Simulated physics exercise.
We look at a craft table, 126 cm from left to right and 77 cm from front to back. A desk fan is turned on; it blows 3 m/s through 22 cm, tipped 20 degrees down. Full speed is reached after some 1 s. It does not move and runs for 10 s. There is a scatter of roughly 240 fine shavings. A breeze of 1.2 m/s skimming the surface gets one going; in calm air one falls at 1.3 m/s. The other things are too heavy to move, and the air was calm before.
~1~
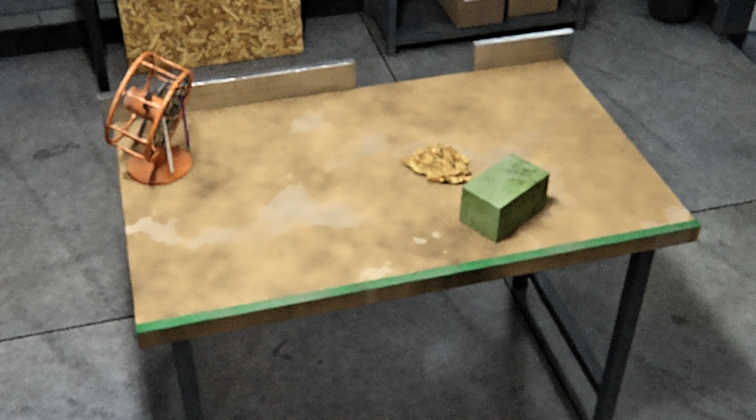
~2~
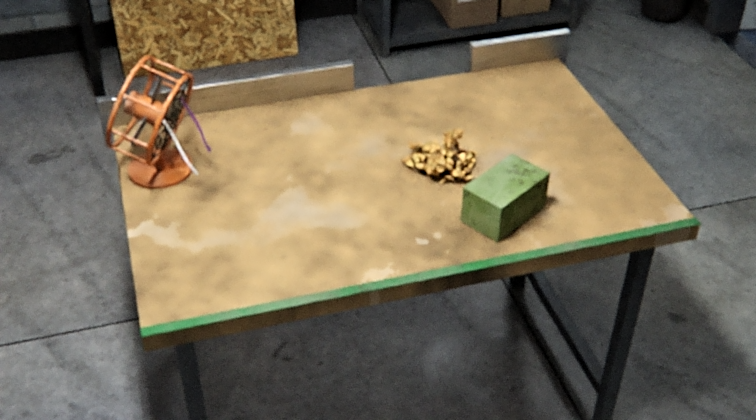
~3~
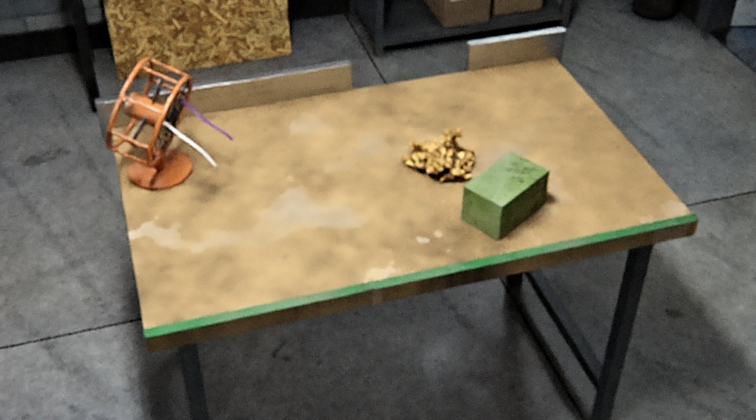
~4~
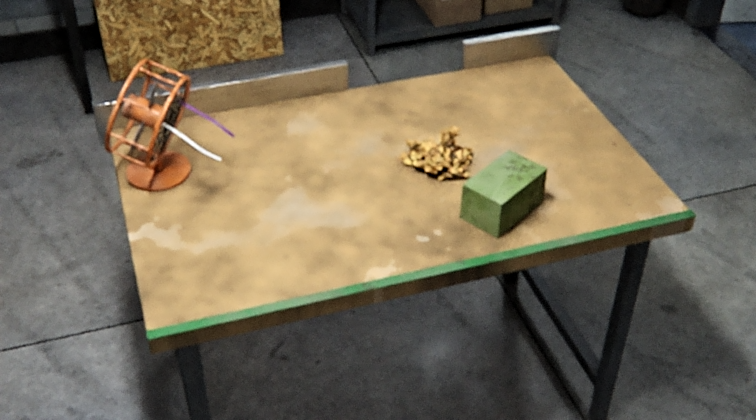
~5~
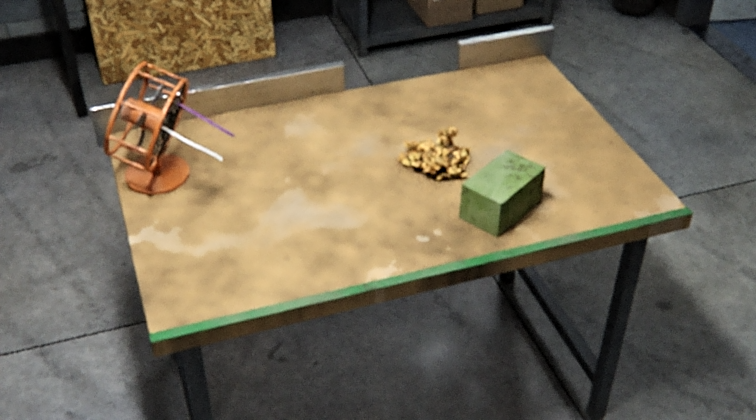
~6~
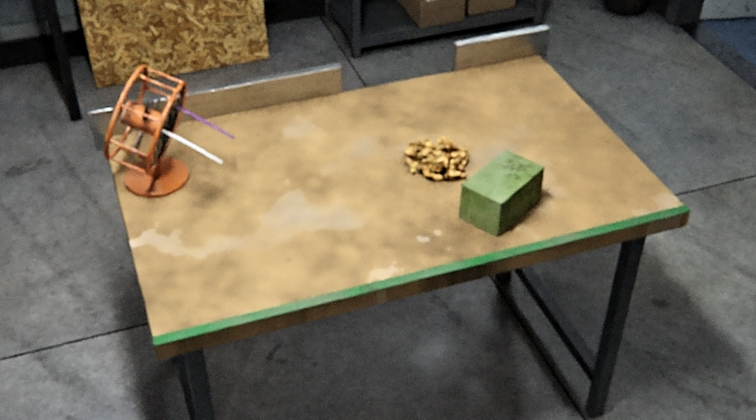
In this clip, an orange desk fan stands at the left of a craft table as pale and purple strips at its front lift and stream rightward, while a pile of golden shavings beside a green block shifts only slightly.
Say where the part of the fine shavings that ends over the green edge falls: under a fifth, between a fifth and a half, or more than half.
Of the fine shavings, less than a fifth end over the green edge.
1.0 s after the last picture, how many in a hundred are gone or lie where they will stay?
About 100 %.
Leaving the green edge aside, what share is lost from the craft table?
Some 100 per cent.
Then, 1.0 s after the last picture, 0 % are over the green edge; 100 % have settled or left.
Then, 2.2 s after the last picture, 0 % are over the green edge; 100 % have settled or left.
Then, 4.6 s after the last picture, 0 % are over the green edge; 100 % have settled or left.
Then, 9.1 s after the last picture, at the end, 0 % are over the green edge.
